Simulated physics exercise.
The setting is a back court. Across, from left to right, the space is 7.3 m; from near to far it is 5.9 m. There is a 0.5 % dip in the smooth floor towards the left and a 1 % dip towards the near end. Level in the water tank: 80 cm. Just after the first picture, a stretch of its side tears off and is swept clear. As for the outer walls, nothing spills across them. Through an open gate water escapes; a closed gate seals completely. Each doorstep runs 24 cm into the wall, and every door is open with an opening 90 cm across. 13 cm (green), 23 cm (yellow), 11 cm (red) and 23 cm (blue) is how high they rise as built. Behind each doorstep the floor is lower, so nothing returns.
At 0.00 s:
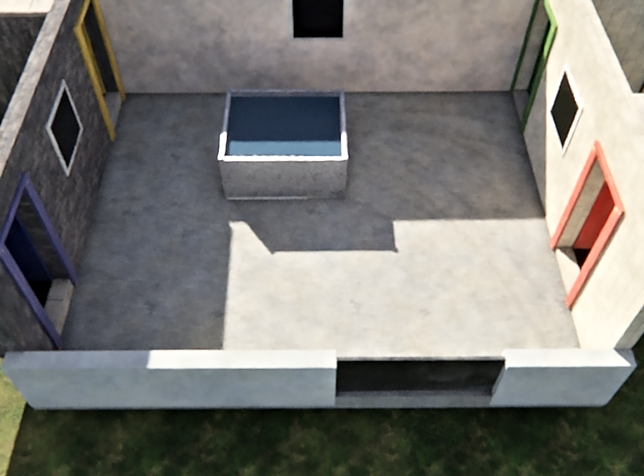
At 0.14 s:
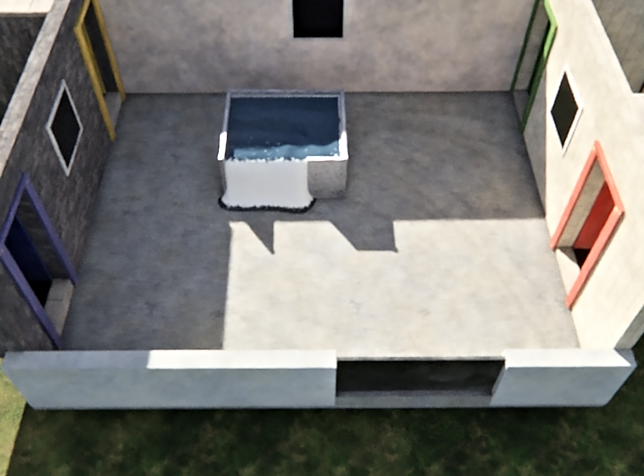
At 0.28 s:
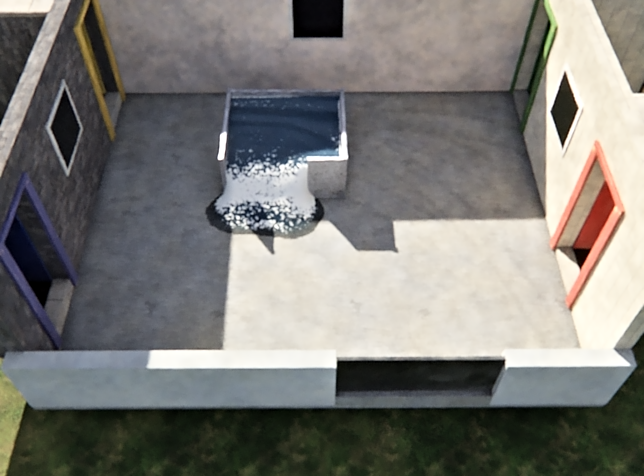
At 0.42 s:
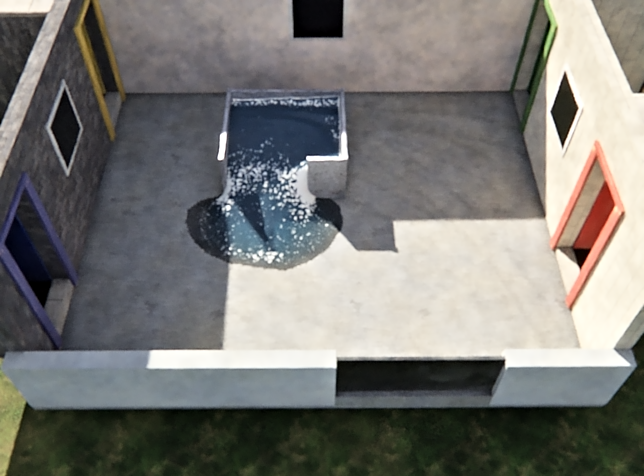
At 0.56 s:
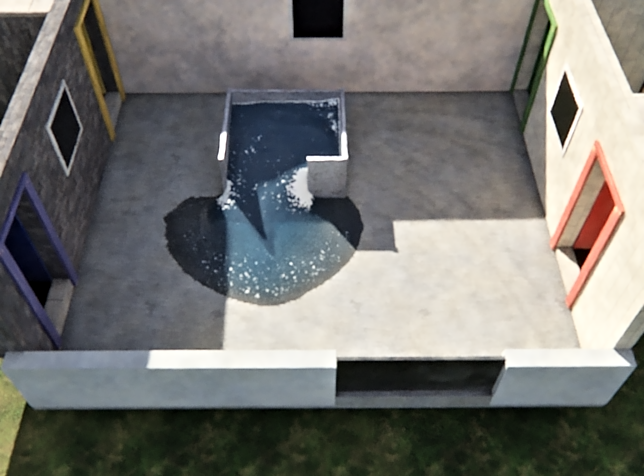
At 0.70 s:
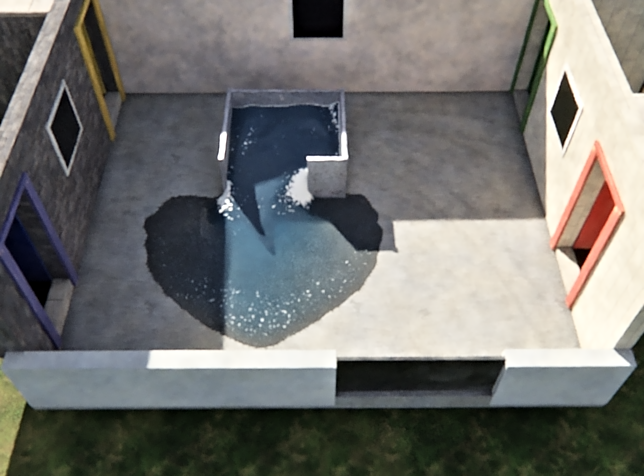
In a walled courtyard, a water tank's front side breaks open and water spreads across the floor.
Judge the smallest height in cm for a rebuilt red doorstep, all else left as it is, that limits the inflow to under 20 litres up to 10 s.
Roughly 6.5 cm at the least.
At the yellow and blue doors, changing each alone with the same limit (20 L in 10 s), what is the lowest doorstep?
You'd want some 7.0 cm at yellow and some 19 cm at blue.
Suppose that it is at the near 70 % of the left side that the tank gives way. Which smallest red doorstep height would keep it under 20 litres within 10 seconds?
It should stand roughly 6.0 cm high.
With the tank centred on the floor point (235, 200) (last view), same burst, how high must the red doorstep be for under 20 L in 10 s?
At least roughly 8.5 cm high.
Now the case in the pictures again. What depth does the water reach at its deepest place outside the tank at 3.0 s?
Max depth: About 31 cm.
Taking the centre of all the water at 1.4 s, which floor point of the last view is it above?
(267, 226), roughly.
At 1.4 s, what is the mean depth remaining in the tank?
About 38 centimetres on average.
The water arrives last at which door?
The green one comes last.
After 1.4 s water covers 35 % of the floor, deepest (36 cm) near (211, 381); it has not reached the red door.
After 3.0 s water covers 40 % of the floor, deepest (31 cm) near (130, 382); it has not reached the red door.
After 10.0 s water covers 95 % of the floor, deepest (10 cm) near (104, 175); 5 cm at the red door, 0 litres in over its 11 cm doorstep.
At the red door as built, the water arrived by 3.3 s and peaked near 11 cm at 4.2 s.
With a doorstep of 5.5 cm, 30 litres would have come in within the 10 s; with 7.5 cm, 10 litres. So under 20 litres takes about 6.5 cm.
